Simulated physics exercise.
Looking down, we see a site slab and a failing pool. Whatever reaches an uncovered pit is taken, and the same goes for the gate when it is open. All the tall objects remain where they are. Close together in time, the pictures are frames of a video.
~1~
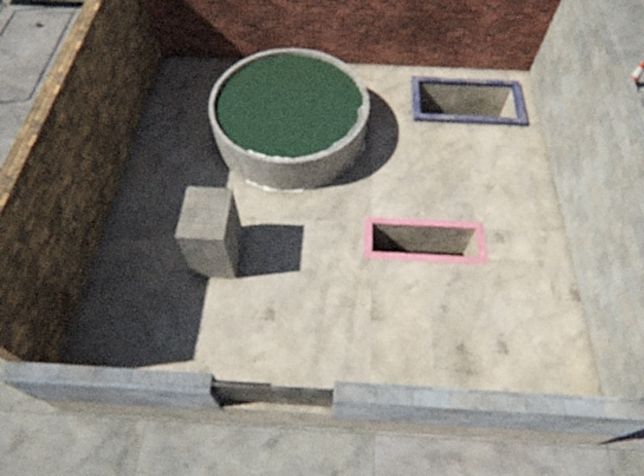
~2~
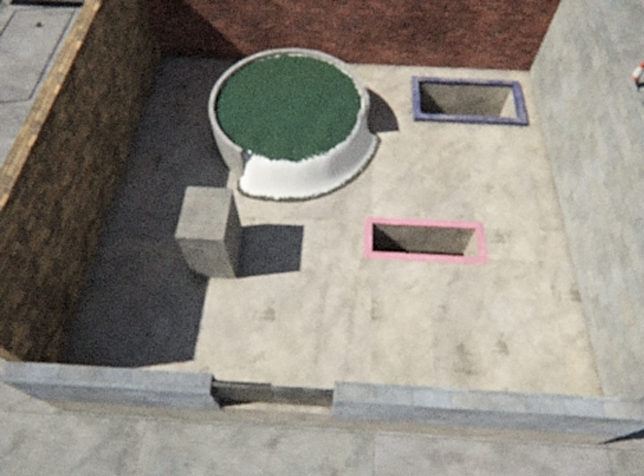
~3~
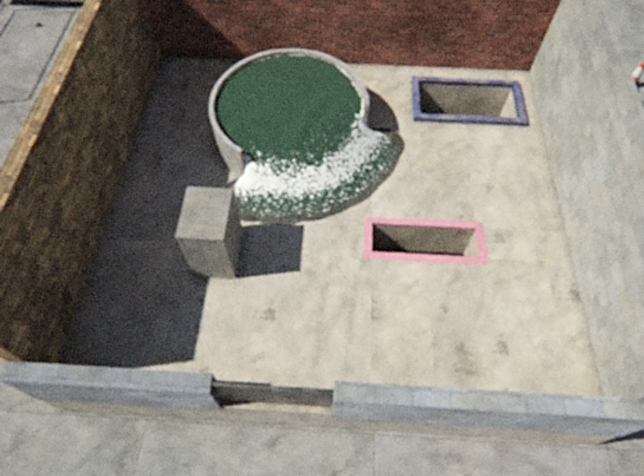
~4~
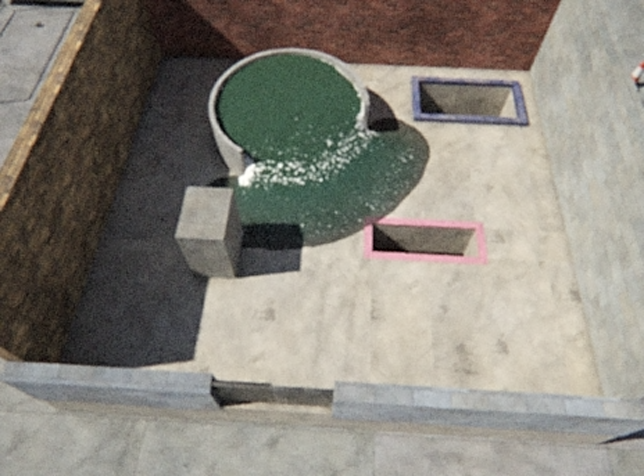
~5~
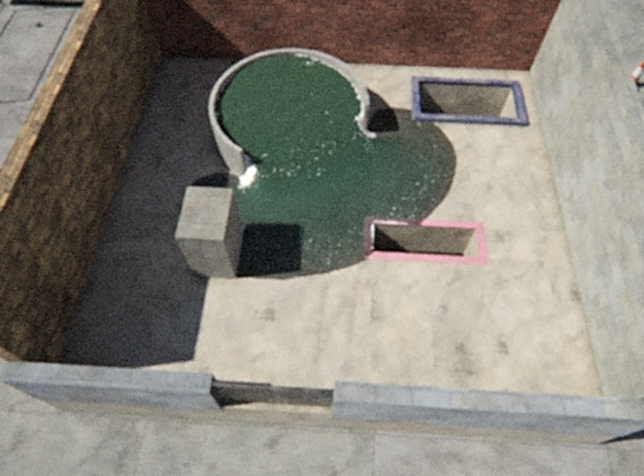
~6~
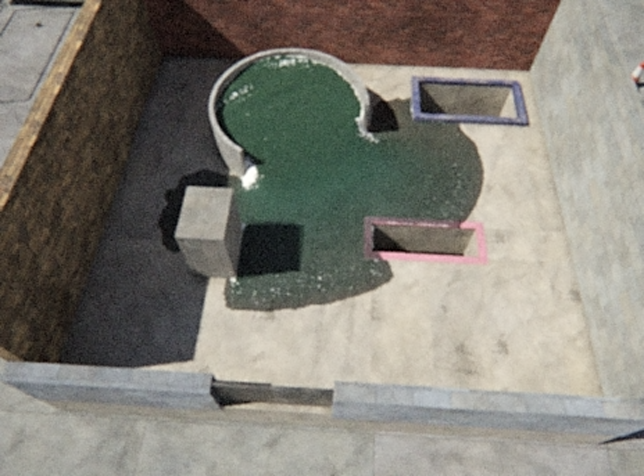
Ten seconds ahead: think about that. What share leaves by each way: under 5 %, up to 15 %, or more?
Result: The gate takes in a trifling amount - short of five per cent, the pink pit takes in a considerable amount - past fifteen per cent, the blue pit takes in a trifling amount - short of five per cent.
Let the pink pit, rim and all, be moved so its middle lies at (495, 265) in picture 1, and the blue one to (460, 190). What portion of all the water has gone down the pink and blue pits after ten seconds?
I reckon pink ends up with 30 percent and blue with 10 percent.
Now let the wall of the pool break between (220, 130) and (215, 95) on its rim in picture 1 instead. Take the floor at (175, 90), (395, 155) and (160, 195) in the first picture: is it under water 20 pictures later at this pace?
First point swamped, second point spared, third point swamped.
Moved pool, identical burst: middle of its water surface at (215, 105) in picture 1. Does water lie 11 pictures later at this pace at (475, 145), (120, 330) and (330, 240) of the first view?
In sequence: Inundated, next inundated, then inundated.
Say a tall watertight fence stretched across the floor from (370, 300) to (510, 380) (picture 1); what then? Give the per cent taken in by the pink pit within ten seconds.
I'd put the pink pit at roughly 45 %.
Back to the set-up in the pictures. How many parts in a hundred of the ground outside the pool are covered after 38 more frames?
It comes to 85 per cent.
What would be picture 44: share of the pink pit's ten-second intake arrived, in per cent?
It works out at roughly 75 percent of the ten-second total.
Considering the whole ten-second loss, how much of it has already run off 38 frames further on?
Around 75 %.
A moment on, water covers 50 % of the floor; the gate 0 %, the pink pit 6 %, the blue pit 0 %.
Next, water covers 55 % of the floor; the gate 0 %, the pink pit 14 %, the blue pit 0 %.
Then, water covers 65 % of the floor; the gate 0 %, the pink pit 21 %, the blue pit 0 %.
Later, water covers 85 % of the floor; the gate 0 %, the pink pit 31 %, the blue pit 0 %.
In the end, water covers 100 % of the floor; the gate 0 %, the pink pit 41 %, the blue pit 0 %.
